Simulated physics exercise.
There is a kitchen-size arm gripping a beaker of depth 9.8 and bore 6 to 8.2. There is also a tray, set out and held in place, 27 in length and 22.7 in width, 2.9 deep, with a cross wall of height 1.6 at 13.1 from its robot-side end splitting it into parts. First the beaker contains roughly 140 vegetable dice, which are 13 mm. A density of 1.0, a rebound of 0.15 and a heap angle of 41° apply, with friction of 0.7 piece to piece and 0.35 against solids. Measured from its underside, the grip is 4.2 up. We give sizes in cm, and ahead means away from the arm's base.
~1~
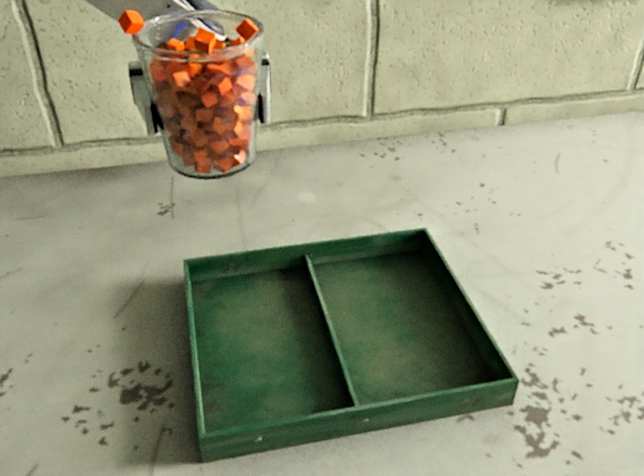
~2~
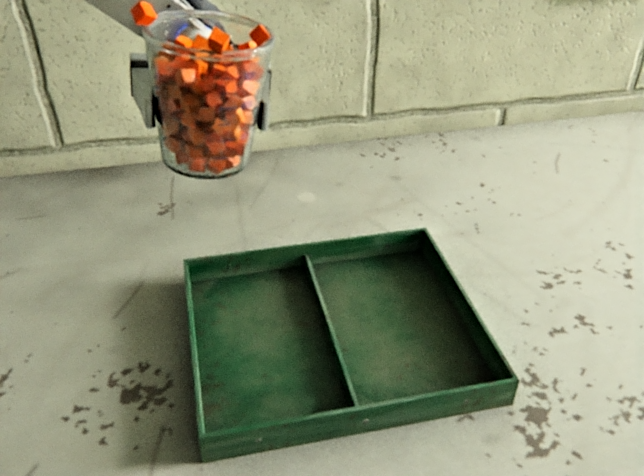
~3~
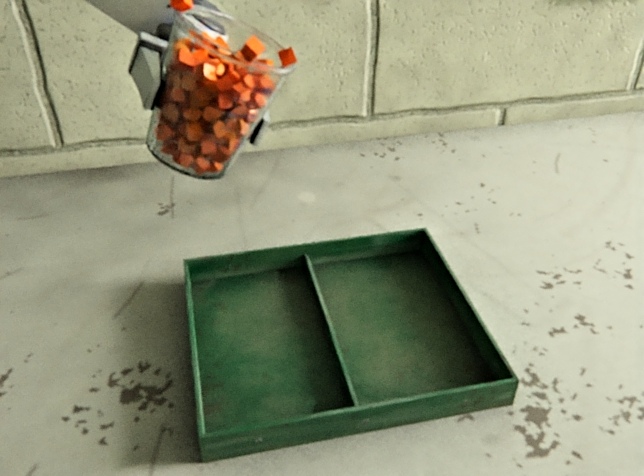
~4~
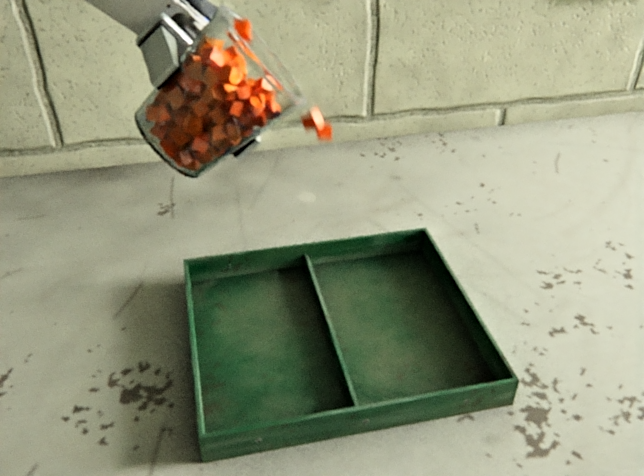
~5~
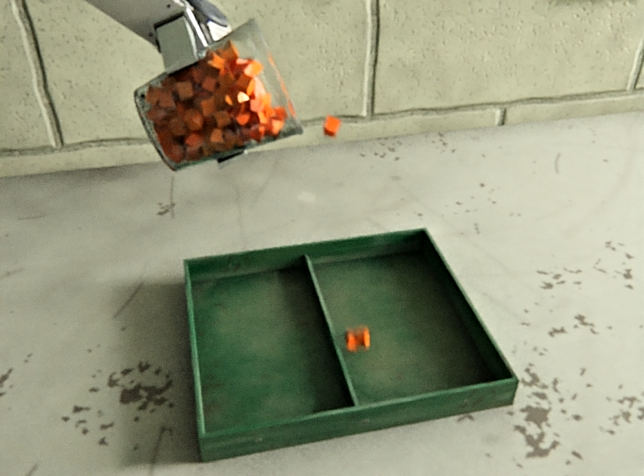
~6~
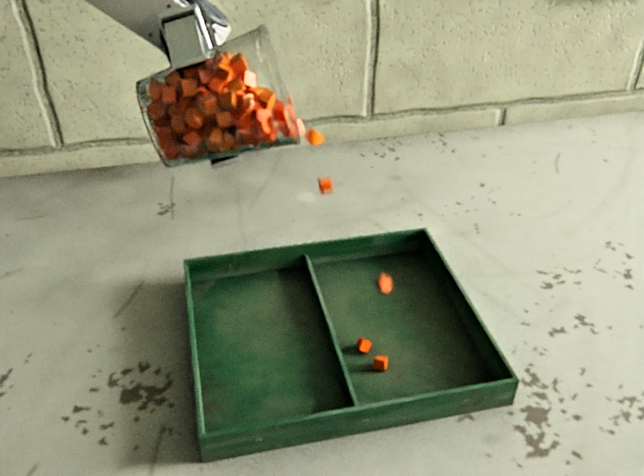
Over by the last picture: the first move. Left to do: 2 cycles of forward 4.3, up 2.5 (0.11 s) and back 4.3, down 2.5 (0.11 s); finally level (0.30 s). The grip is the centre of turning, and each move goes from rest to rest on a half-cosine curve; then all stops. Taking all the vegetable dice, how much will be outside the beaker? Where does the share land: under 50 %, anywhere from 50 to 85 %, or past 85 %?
It lands past 85 %.
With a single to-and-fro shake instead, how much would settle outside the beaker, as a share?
It would come to around 90 %.
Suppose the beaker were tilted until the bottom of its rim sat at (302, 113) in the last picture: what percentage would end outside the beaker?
Result: Approximately 70 %.
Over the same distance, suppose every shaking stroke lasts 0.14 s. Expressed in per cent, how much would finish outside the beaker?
In that case about 80 in a hundred.
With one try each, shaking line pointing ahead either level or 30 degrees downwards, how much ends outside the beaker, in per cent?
It comes to around 80 per cent on the first try and around 45 per cent on the second.
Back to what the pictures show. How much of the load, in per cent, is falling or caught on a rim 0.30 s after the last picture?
Around 80 per cent of the load.
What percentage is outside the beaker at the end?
I'd say some 95 per cent of it.
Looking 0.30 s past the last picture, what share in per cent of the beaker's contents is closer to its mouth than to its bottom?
Near 90 %.
Then, 0.30 s on, tilted 77° forward, highest piece 28 above the table; 23 in the beaker, 5 in the far-side part, 112 in flight or on a rim.
Then, 0.59 s on, tilted 38° forward, highest piece 29 above the table; 124 in the far-side part, 9 on the table or floor, 4 in the beaker, 3 in flight or on a rim.
Then, 0.94 s on, level, highest piece 23 above the table; 125 in the far-side part, 11 on the table or floor, 4 in the beaker.
Then, 1.99 s on, level, highest piece 23 above the table; 125 in the far-side part, 11 on the table or floor, 4 in the beaker.
In the end, 125 in the far-side part, 11 on the table or floor, 4 in the beaker. That is 97 % outside the beaker.
